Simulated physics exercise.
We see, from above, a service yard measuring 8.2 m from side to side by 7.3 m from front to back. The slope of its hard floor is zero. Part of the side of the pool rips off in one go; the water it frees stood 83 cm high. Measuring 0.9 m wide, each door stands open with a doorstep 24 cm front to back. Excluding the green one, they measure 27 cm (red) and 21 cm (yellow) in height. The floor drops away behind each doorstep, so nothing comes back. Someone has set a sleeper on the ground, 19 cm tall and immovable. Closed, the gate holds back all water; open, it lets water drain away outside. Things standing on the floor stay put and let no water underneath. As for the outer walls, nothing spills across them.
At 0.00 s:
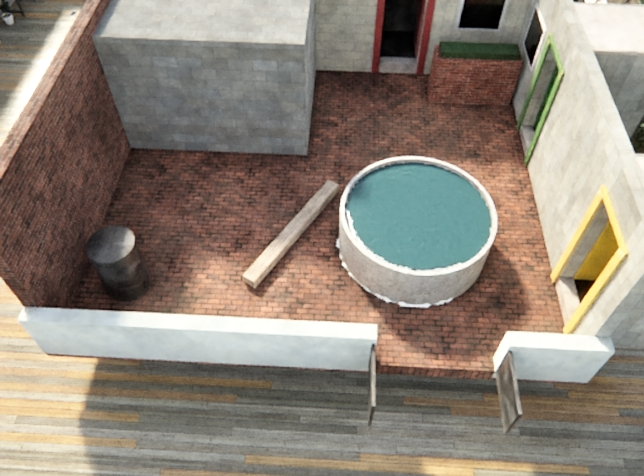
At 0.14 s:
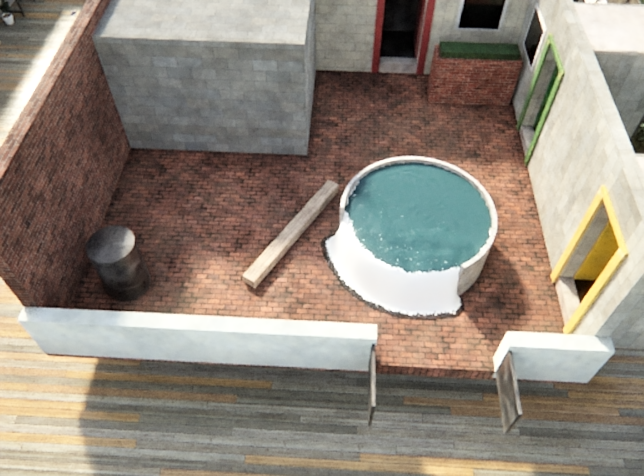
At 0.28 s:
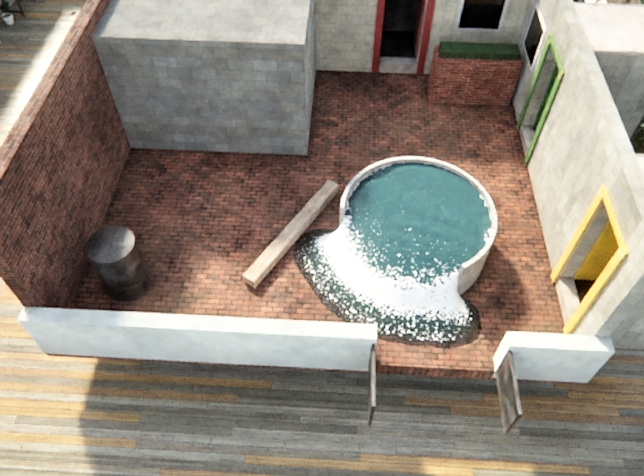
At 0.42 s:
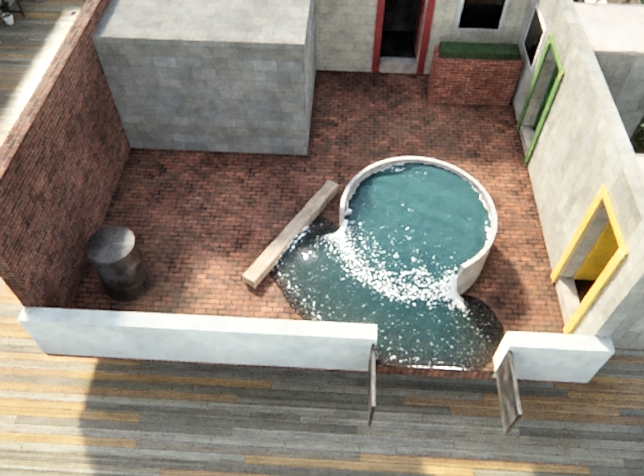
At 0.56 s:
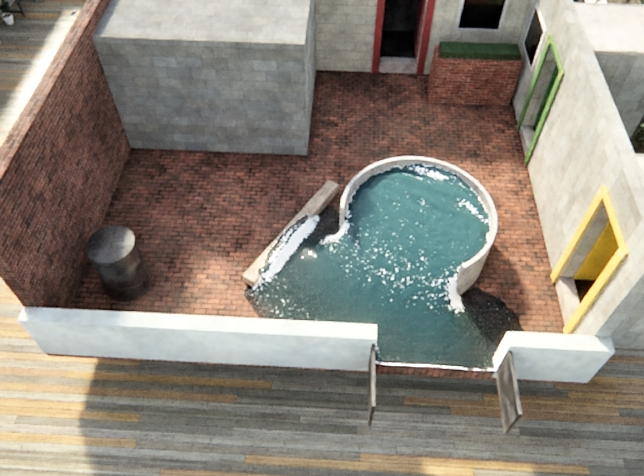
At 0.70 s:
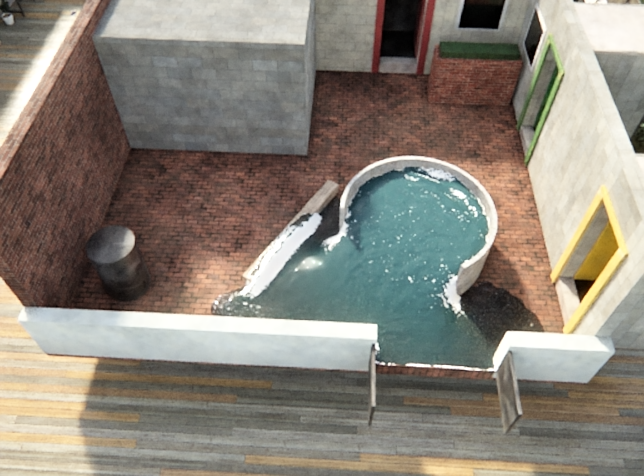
Water bursts from the front of a round pool and spreads across the brick yard, reaching a beam.
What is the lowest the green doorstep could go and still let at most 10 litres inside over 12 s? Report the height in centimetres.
About 9 cm.
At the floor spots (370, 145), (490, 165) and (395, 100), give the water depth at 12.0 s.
Around 2 cm, 6 cm and 4 cm.
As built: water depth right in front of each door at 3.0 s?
Red door 0 cm, green door 0 cm, yellow door 2 cm.
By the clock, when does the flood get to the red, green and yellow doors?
Front times - red: 7.5 s, green: 7.0 s, yellow: 1.2 s.
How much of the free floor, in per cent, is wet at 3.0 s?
Some 45 in a hundred.
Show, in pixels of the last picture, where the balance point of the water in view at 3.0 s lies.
Roughly (280, 276).
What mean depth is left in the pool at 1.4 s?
Mean depth: Approx. 39 cm.
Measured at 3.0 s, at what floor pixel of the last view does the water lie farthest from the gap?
Roughly at (131, 149) in the last view.
After 1.4 s water covers 25 % of the floor, deepest (50 cm) near (339, 348); it has not reached the green door.
After 3.0 s water covers 45 % of the floor, deepest (41 cm) near (83, 335); it has not reached the green door.
After 12.0 s water covers 90 % of the floor, deepest (10 cm) near (61, 334); 7 cm at the green door, 0 litres in over its 17 cm doorstep.
At the green door as built, the water arrived by 7.2 s and peaked near 15 cm at 7.4 s.
With a doorstep of 7.5 cm, 20 litres would have come in within the 12 s; with 10 cm, 6 litres. So under 10 litres takes about 9 cm.
